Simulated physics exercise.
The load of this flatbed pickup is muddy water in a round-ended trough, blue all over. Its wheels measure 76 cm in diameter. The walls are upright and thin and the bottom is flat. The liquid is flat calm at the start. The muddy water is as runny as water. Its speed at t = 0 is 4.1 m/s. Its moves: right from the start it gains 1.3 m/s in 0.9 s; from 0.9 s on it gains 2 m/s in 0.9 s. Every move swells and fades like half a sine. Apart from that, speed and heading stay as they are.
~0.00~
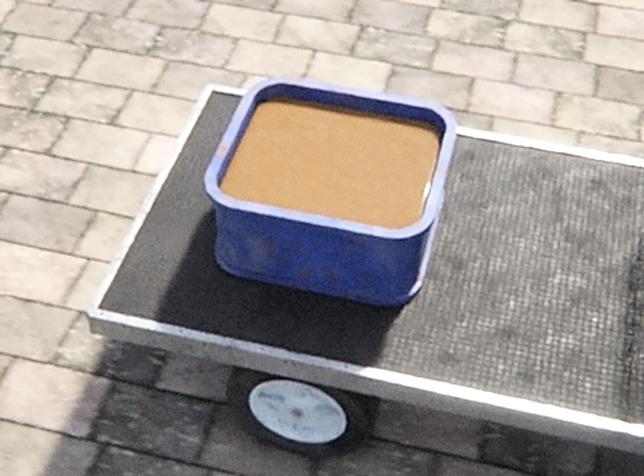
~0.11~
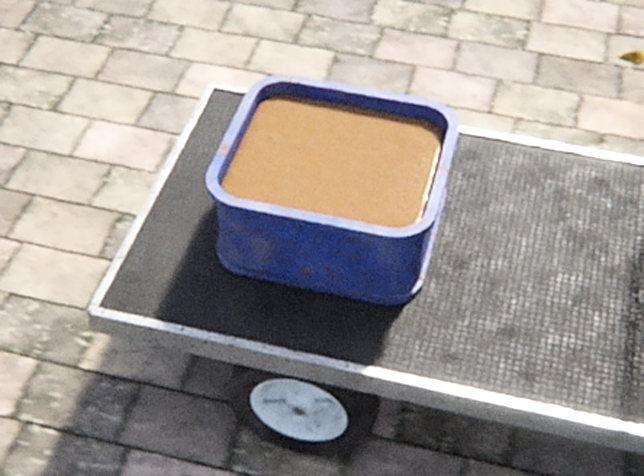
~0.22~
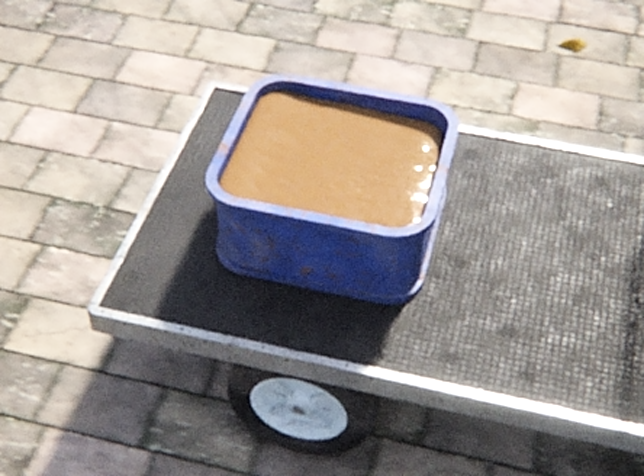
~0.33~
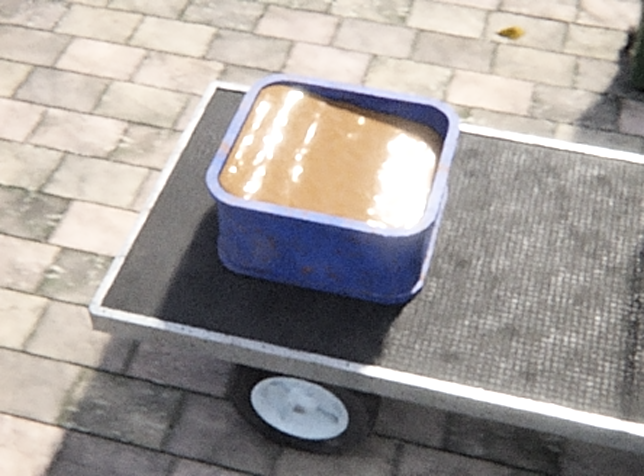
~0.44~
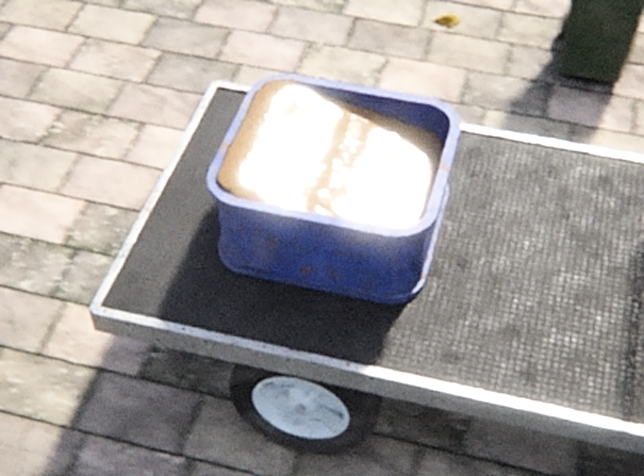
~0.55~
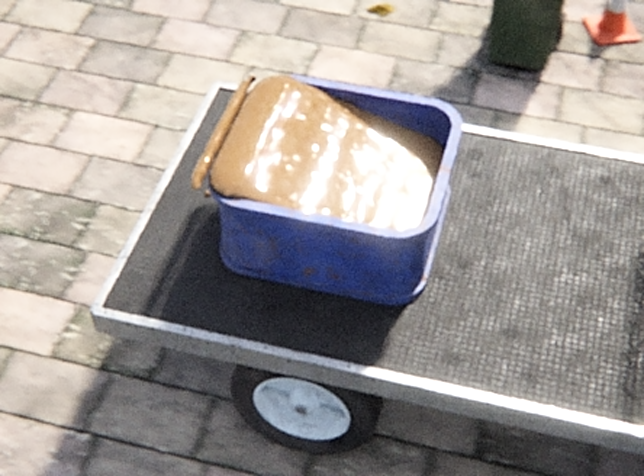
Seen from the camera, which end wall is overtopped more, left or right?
More leaves at the left one.
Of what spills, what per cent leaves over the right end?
About 10 per cent.
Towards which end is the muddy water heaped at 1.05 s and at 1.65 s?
Towards the back, then the back.
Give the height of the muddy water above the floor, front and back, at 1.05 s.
Front 34 cm, back 40 cm.
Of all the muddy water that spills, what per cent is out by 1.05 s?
Some 20 per cent by then.
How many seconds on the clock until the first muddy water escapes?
At about 0.8 s.
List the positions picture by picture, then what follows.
The first picture shows level at the front (431, 136); level at the back (270, 108); still flat; the front is on the right, levels are read along the far wall; a wheel hub at (295, 419).
The second picture shows level at the front (433, 135); level at the back (272, 106); still flat.
The third picture shows level at the front (433, 137); level at the back (272, 103); rising 2° towards the left end.
The fourth picture shows level at the front (433, 144); level at the back (272, 95); rising 9° towards the left end.
The fifth picture shows level at the front (434, 147); level at the back (273, 91); rising 12° towards the left end.
The sixth picture shows level at the front (435, 154); level at the back (274, 86); rising 17° towards the left end; a wheel hub at (299, 416).
After 1.05 s front 34 cm, middle 36 cm, back 40 cm above the floor; the loss stands at 3 per cent, over the left end, a little elsewhere.
After 1.65 s front 19 cm, middle 33 cm, back 58 cm above the floor; the loss stands at 4 per cent, over the left end, a little elsewhere.
After 2.35 s front 57 cm, middle 28 cm, back 25 cm above the floor; the loss stands at 10 per cent, over the left end, a little elsewhere.
After 4.78 s the loss stands at 15 per cent, over the left end, a little elsewhere; the right end has passed 2 per cent and the left end 11.
